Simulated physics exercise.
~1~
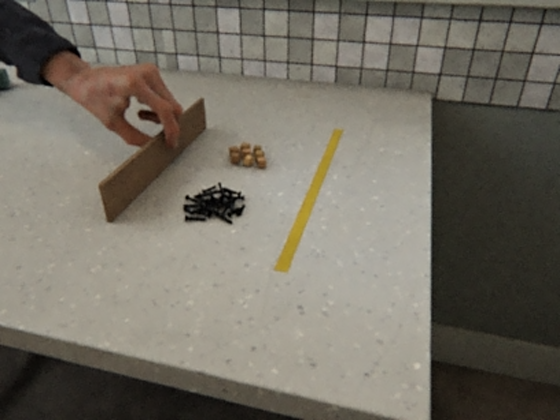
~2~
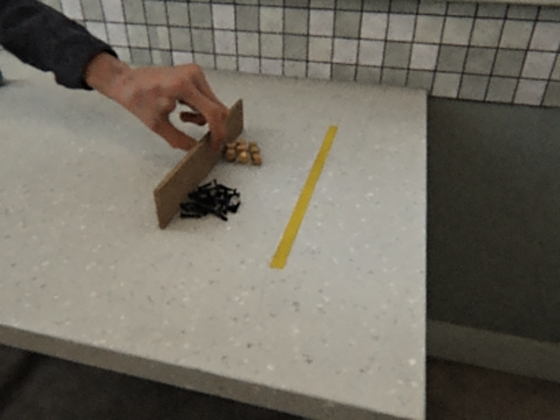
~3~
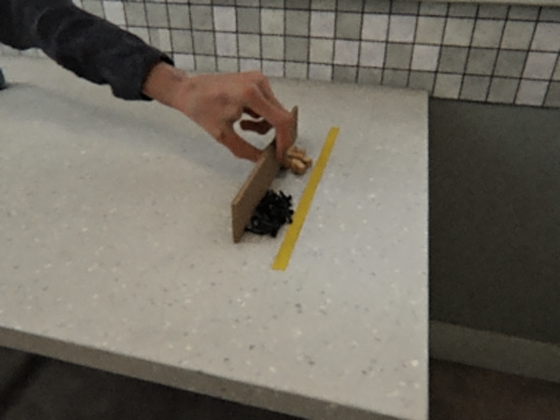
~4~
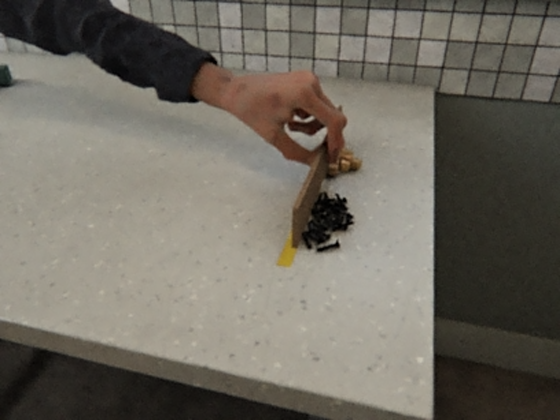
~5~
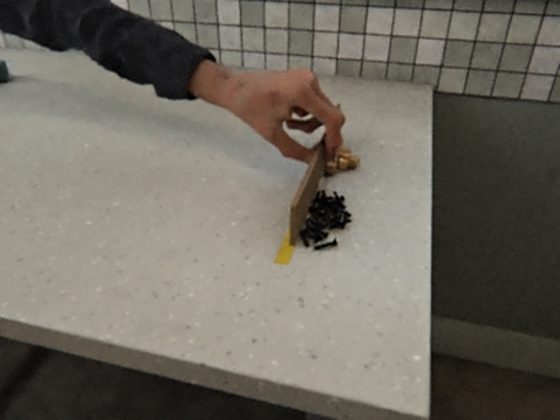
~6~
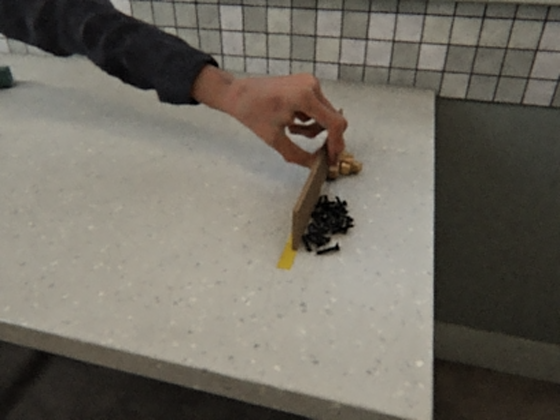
A hand in a dark sleeve holds a thin brown board upright on a pale speckled countertop, seen from above at an angle, with small square tiles behind. To the right of the board lie a heap of black screws, nearer the viewer, and a small cluster of tan pieces farther back, with a strip of yellow tape beyond them. The hand slides the board right until it meets both heaps, then pushes them along together toward the tape. The heaps cross the strip, and the board stops over it. Both heaps rest on the counter, short of its right edge, with the hand still holding the board.
